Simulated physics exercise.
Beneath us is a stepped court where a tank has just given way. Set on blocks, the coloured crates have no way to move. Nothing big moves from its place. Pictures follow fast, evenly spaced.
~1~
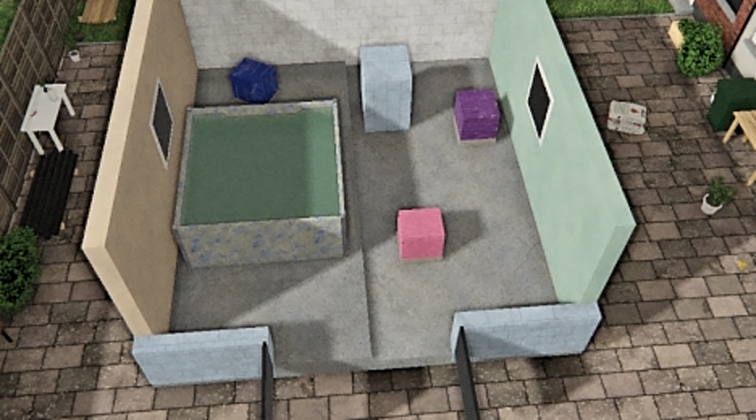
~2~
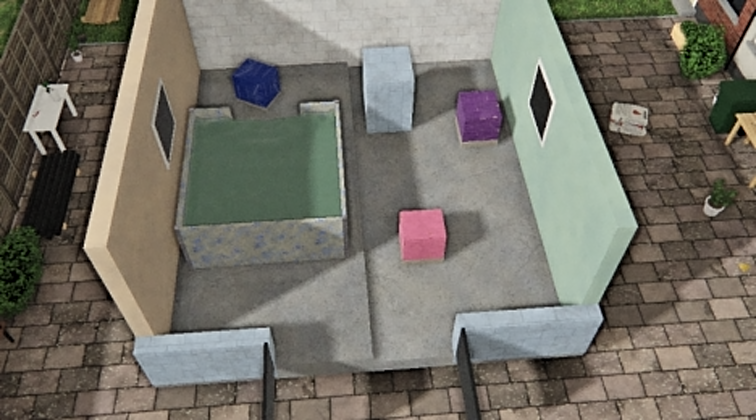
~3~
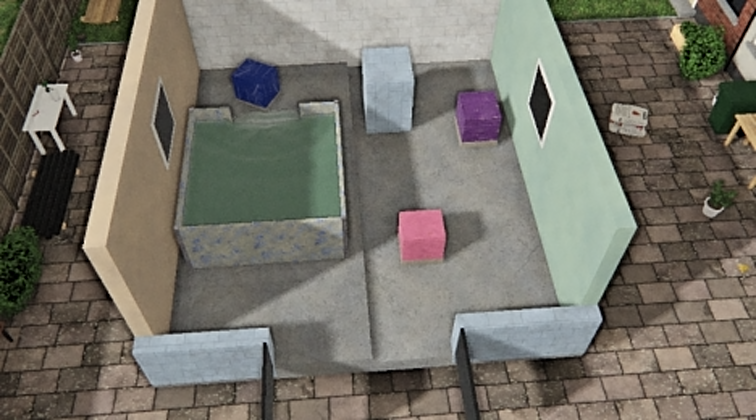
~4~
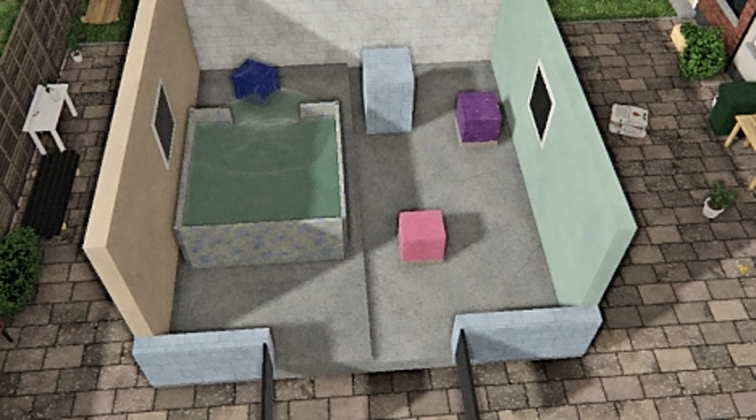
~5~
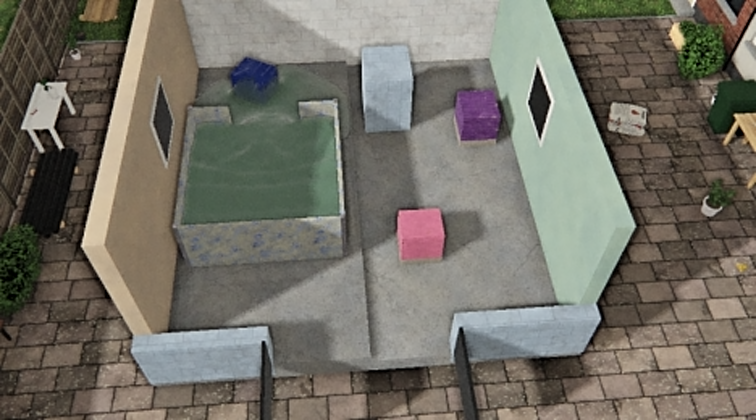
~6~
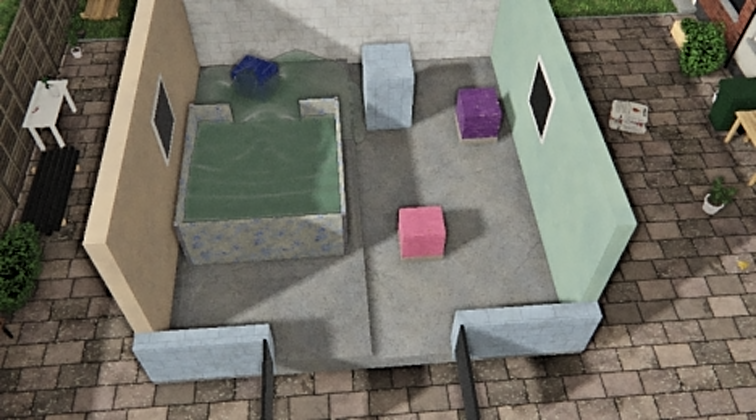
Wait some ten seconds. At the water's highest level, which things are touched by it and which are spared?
The blue crate gets touched by the water; the purple crate gets touched by the water; the pink crate gets touched by the water.
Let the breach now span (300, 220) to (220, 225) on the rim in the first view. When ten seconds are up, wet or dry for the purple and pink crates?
Taking them in turn, the purple crate is missed and the pink crate is missed.
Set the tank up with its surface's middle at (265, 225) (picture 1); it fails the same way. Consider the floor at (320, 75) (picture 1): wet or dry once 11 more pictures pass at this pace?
By that frame the spot is drenched.
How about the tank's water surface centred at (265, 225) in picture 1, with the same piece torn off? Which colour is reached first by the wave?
Answer: The one in blue.
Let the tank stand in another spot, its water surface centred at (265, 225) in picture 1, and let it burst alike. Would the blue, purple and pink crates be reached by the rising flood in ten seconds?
Well, the blue crate gets swamped, the purple crate gets swamped, but the pink crate gets swamped.
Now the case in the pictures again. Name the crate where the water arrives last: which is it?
Last of all: The pink one.
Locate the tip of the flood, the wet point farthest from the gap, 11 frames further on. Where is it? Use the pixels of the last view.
Roughly at (486, 59).
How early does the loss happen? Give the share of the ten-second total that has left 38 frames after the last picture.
Roughly 15 %.
A moment on, water covers 25 % of the floor; the blue crate water round its plinth, the purple crate not reached, the pink crate not reached.
Next, water covers 35 % of the floor; the blue crate water round its plinth, the purple crate water round its plinth, the pink crate not reached.
Then, water covers 60 % of the floor; the blue crate water round its plinth, the purple crate water round its plinth, the pink crate not reached.
Later, water covers 95 % of the floor; the blue crate water round its plinth, the purple crate water round its plinth, the pink crate water round its plinth.
In the end, water covers 100 % of the floor; the blue crate was topped, the purple crate was topped, the pink crate was topped.
